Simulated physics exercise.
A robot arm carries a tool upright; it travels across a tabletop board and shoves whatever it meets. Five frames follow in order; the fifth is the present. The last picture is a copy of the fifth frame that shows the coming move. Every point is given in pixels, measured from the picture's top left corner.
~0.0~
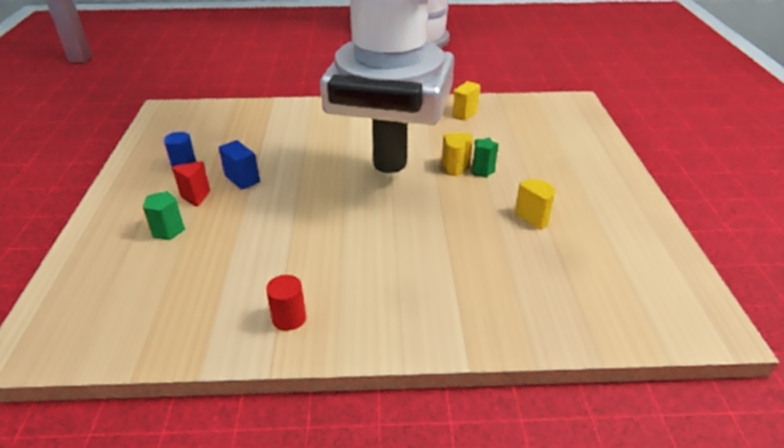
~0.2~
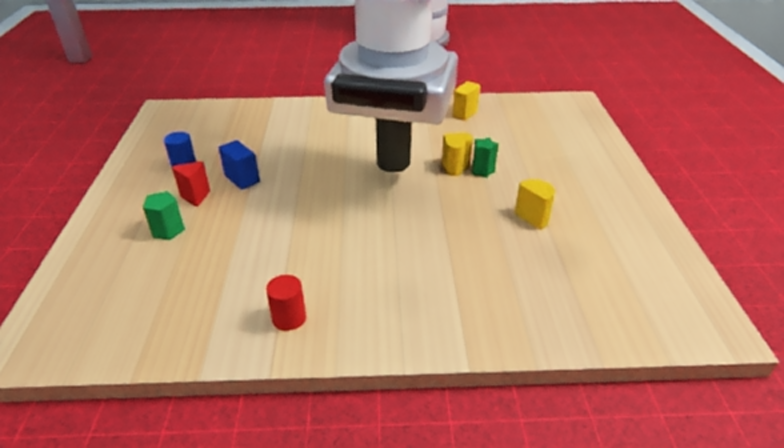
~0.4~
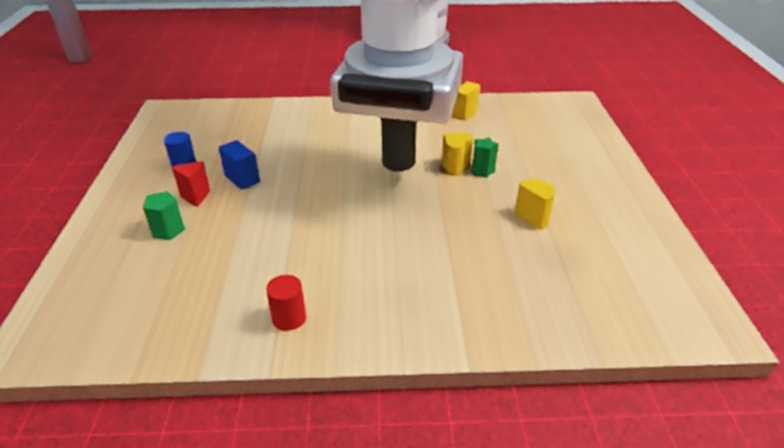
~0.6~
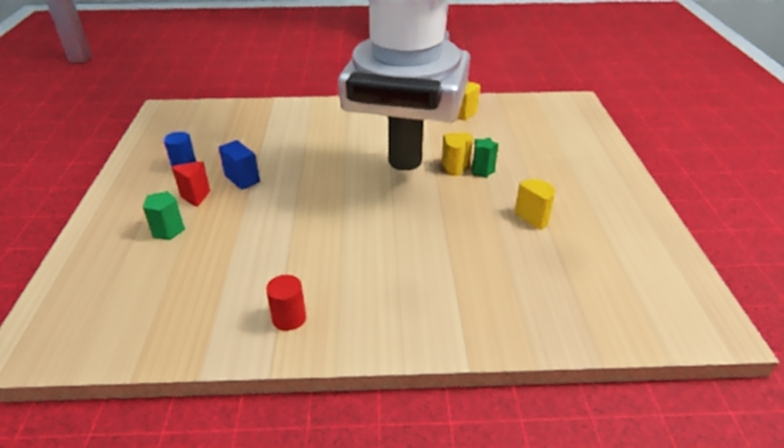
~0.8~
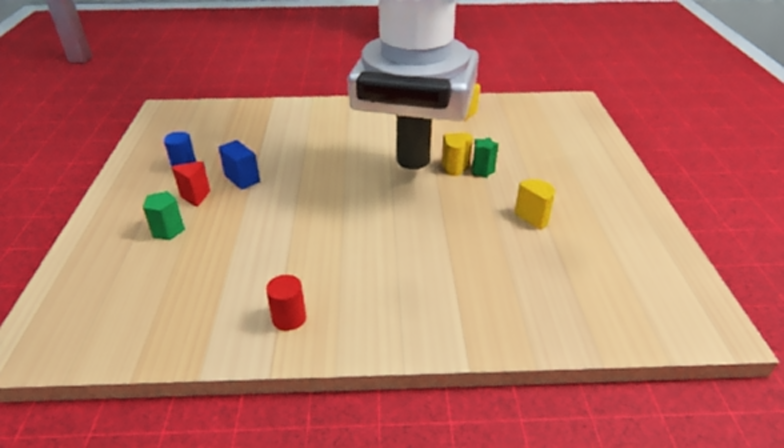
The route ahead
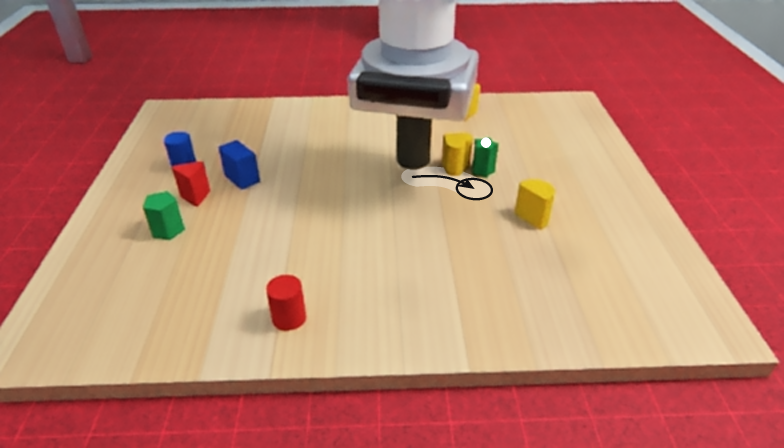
Robot arm with a dark tool shifting slightly right above a wooden board, while the scattered red, blue, green and yellow blocks stay still.
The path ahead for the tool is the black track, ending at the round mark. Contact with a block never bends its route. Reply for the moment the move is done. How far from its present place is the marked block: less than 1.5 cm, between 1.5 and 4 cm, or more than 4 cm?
I'd go with under 1.5 cm for this block.
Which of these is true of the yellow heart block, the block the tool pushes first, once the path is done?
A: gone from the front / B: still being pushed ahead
Choice A: Gone from the front.
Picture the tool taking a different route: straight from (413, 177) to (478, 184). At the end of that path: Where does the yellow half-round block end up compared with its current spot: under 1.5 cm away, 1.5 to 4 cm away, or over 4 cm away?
It ends within 1.5 cm of its spot.
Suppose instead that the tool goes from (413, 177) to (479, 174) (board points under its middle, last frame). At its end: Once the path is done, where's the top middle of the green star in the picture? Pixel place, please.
Most likely (507, 141).
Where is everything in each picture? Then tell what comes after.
In the first frame, lower end of the tool (390, 165), tops of blocks, yellow heart block (458, 139), green star (486, 143), yellow half-round block (539, 187).
In the second frame, tool (394, 164), blocks as before.
In the third frame, tool (399, 164), blocks as before.
In the fourth frame, tool (405, 163), blocks as before.
In the fifth frame, tool (413, 162), yellow heart block (458, 139), green star (486, 143), yellow half-round block (539, 187).
The drawn path runs from (413, 177) via (435, 176) and (456, 180), ending at (474, 189); the dot is on the green star.
What follows on the original path. Halfway along, tool (448, 162); yellow heart block (467, 137), turned 30° anticlockwise; green star (489, 142).
At the end, tool (476, 173); yellow heart block (470, 138), turned 45° anticlockwise; green star (493, 142); yellow half-round block not moved.
